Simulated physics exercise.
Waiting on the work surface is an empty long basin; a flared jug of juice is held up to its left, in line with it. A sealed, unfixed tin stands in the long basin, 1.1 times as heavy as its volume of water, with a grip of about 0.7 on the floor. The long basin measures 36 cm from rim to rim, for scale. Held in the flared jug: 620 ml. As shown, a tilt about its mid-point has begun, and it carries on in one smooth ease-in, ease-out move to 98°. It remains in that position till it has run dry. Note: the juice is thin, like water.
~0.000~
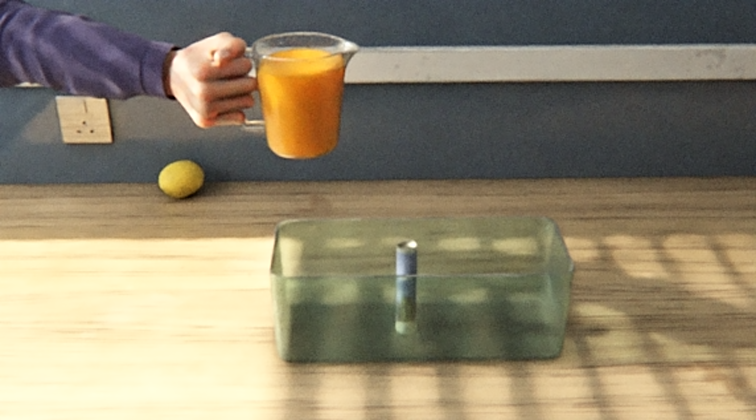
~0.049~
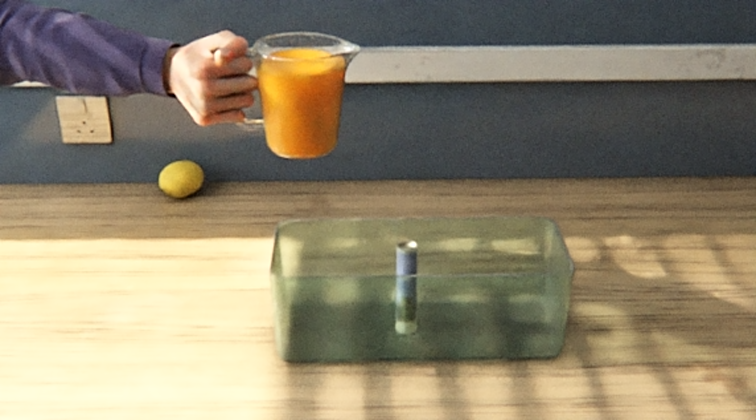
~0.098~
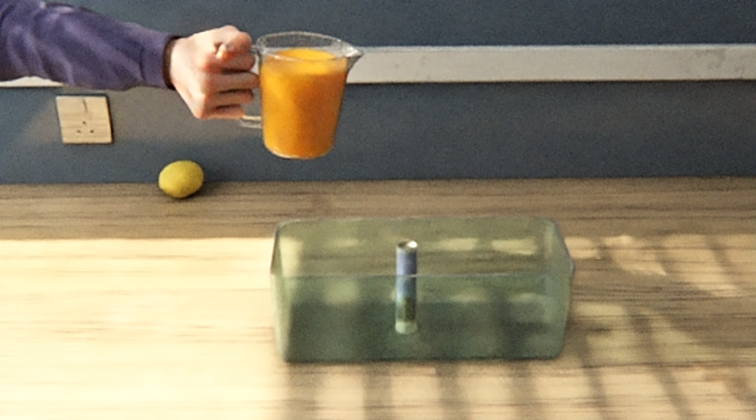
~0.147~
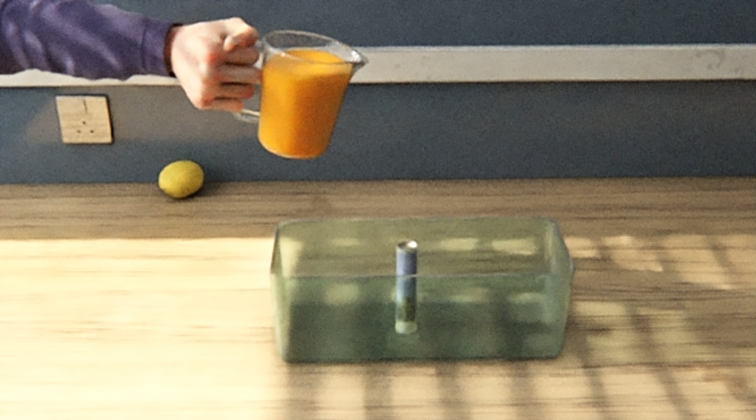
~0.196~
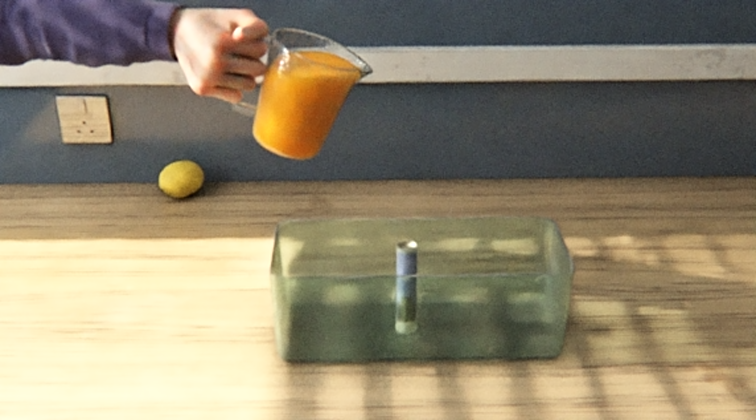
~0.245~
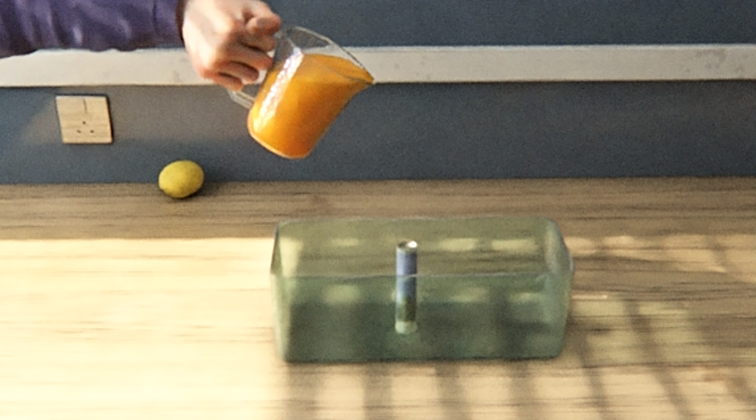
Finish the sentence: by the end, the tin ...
By the end, the tin is still upright.
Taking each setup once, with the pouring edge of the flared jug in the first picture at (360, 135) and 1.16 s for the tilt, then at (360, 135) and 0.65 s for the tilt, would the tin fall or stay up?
Run one: It tumbles. Run two: It tumbles.
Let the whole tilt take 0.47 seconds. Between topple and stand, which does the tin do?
Outcome - the tin remains standing.
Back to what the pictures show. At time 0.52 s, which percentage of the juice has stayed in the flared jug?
About 60 percent.
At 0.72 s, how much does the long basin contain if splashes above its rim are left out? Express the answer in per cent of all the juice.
Some 54 per cent.
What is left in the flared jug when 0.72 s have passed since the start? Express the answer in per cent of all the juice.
Around 18 in a hundred is still there.
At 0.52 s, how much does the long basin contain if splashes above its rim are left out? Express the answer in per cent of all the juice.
Around 9 percent.
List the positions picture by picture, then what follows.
It leans 0°; its right rim is at (359, 47); the juice meets the walls at (258, 60) and (345, 60); the long basin's rim runs from (274, 249) to (564, 245); the tin's top is at (407, 250), in the first picture.
It leans 1°; its right rim is at (360, 49); the juice meets the walls at (258, 60) and (345, 60), in the second picture.
It leans 5°; its right rim is at (364, 53); the juice meets the walls at (261, 59) and (348, 63), in the third picture.
It leans 12°; its right rim is at (369, 60); the juice meets the walls at (266, 59) and (353, 64), in the fourth picture.
It leans 20°; its right rim is at (373, 70); the juice meets the walls at (268, 64) and (360, 68), in the fifth picture.
It leans 31°; its right rim is at (377, 83); the juice meets the walls at (267, 76) and (372, 73), in the sixth picture.
After 0.52 s the tilt is 88° and 60 per cent is still to pour; the tin stands where it began.
After 0.72 s the tilt is 98° and 18 per cent is still to pour; the tin stands where it began.
After 0.92 s the tilt is 98° and 4 per cent is still to pour; the tin stands where it began.
After 1.15 s the tilt is 98° and 0 per cent is still to pour; the tin stands where it began.
In the end the tin stands where it began.
